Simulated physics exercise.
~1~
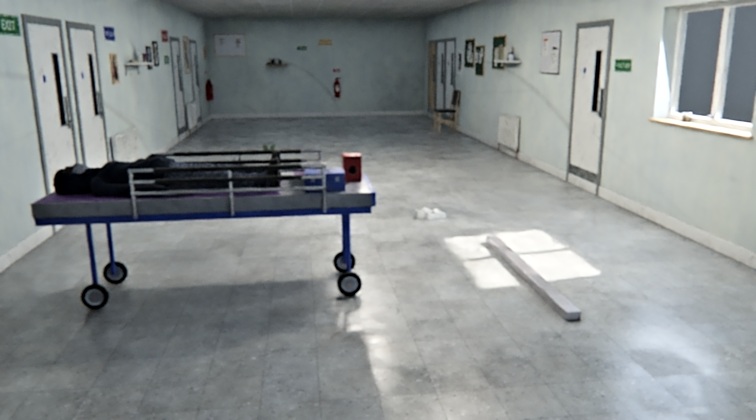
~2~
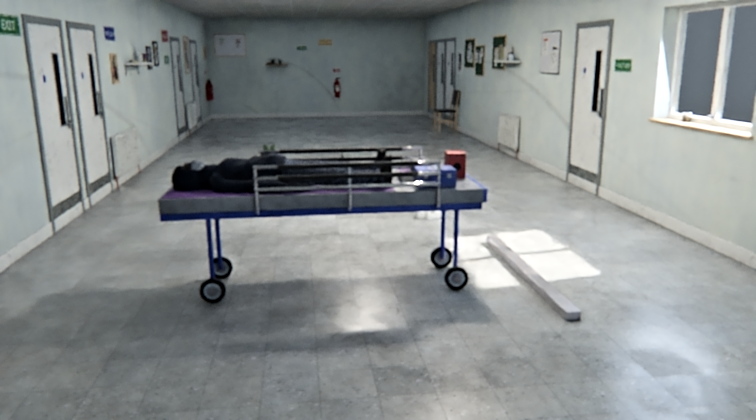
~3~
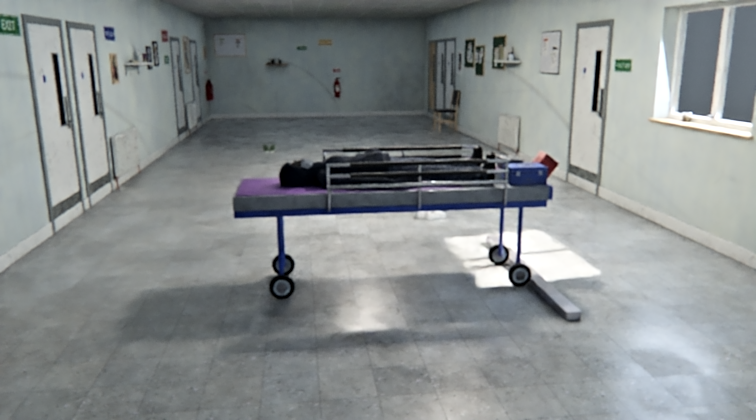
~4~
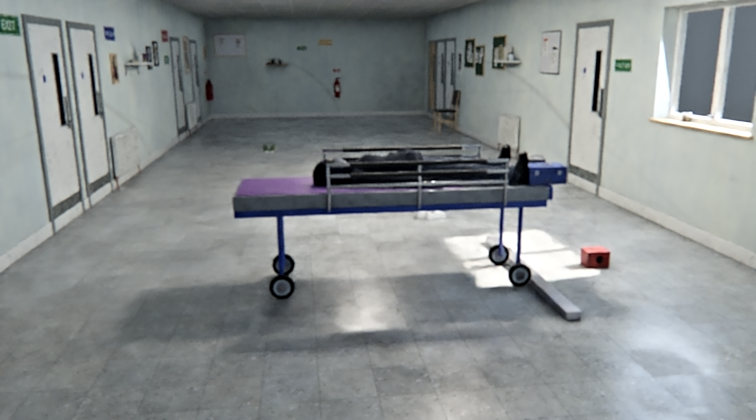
In a hospital corridor, a trolley carrying a dark figure rolled right until it stopped at a sill on the floor. The figure slid along towards the foot end, and a red box tipped off and landed on its side on the floor.
